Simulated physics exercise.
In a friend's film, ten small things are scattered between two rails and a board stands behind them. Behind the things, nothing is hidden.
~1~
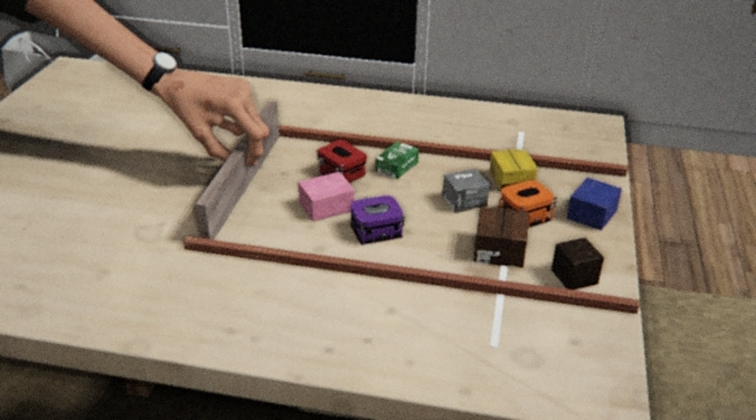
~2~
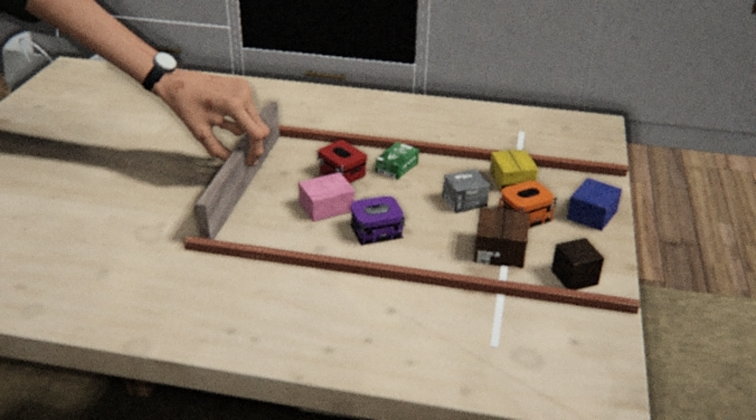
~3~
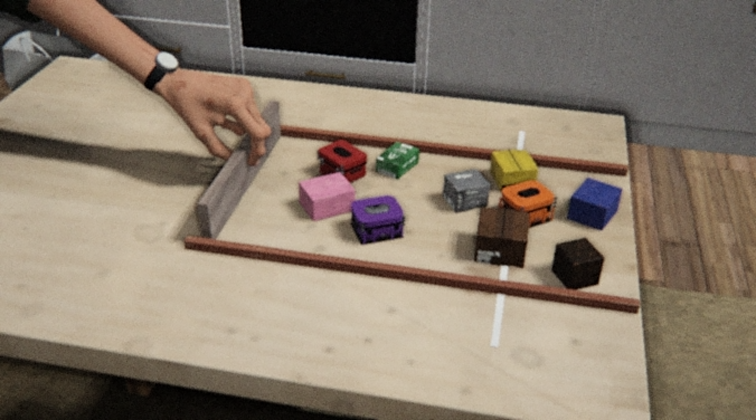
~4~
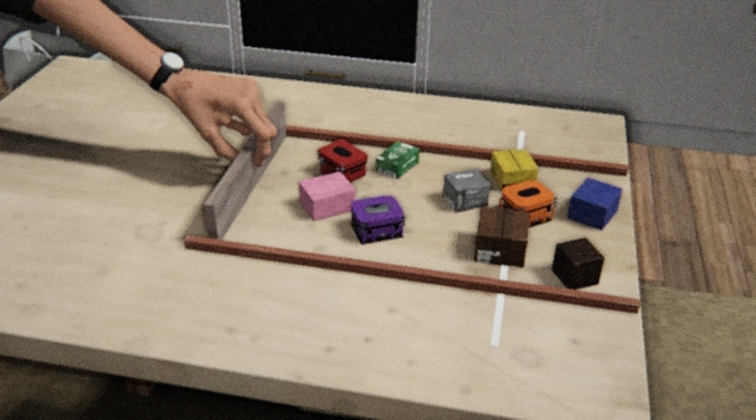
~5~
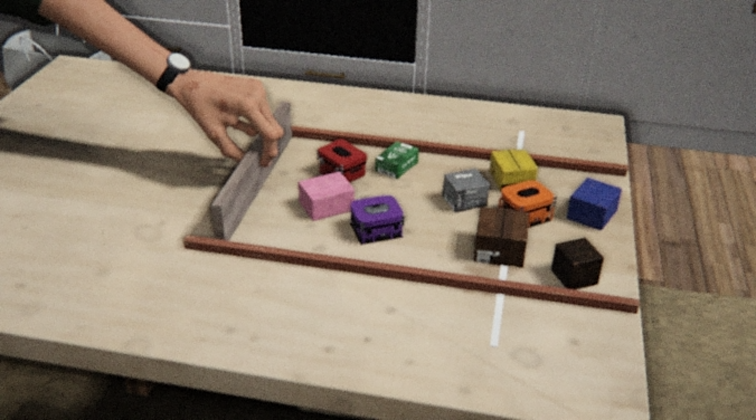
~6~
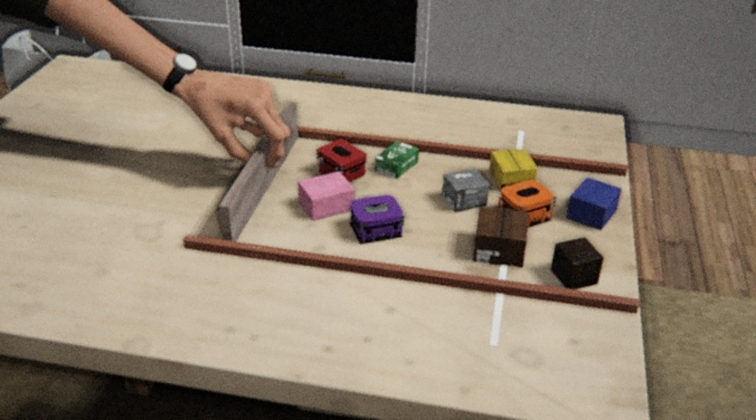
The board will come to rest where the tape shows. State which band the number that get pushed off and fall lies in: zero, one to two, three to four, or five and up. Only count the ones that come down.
Most likely nothing will tumble off the end.
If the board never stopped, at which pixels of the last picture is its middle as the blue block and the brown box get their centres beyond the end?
The middle is at (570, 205) when it's the blue block, and at (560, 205) when it's the brown box.
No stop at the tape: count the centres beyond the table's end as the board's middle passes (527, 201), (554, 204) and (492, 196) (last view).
Per position: 1 / 1 / 0.
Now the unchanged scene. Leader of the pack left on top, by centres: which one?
Foremost is the black block.
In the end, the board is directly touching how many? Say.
It's 4 of them.
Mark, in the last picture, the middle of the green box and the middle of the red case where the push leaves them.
One is at about (530, 168), the other at about (536, 184).
Early on, none off yet; blue block at rest near (594, 203); black block at rest near (577, 264); orange case at rest near (526, 204).
A while later, none off yet; blue block at rest near (594, 203); black block at rest near (577, 264); orange case moving near (532, 207).
Finally, the number that fall off is zero.
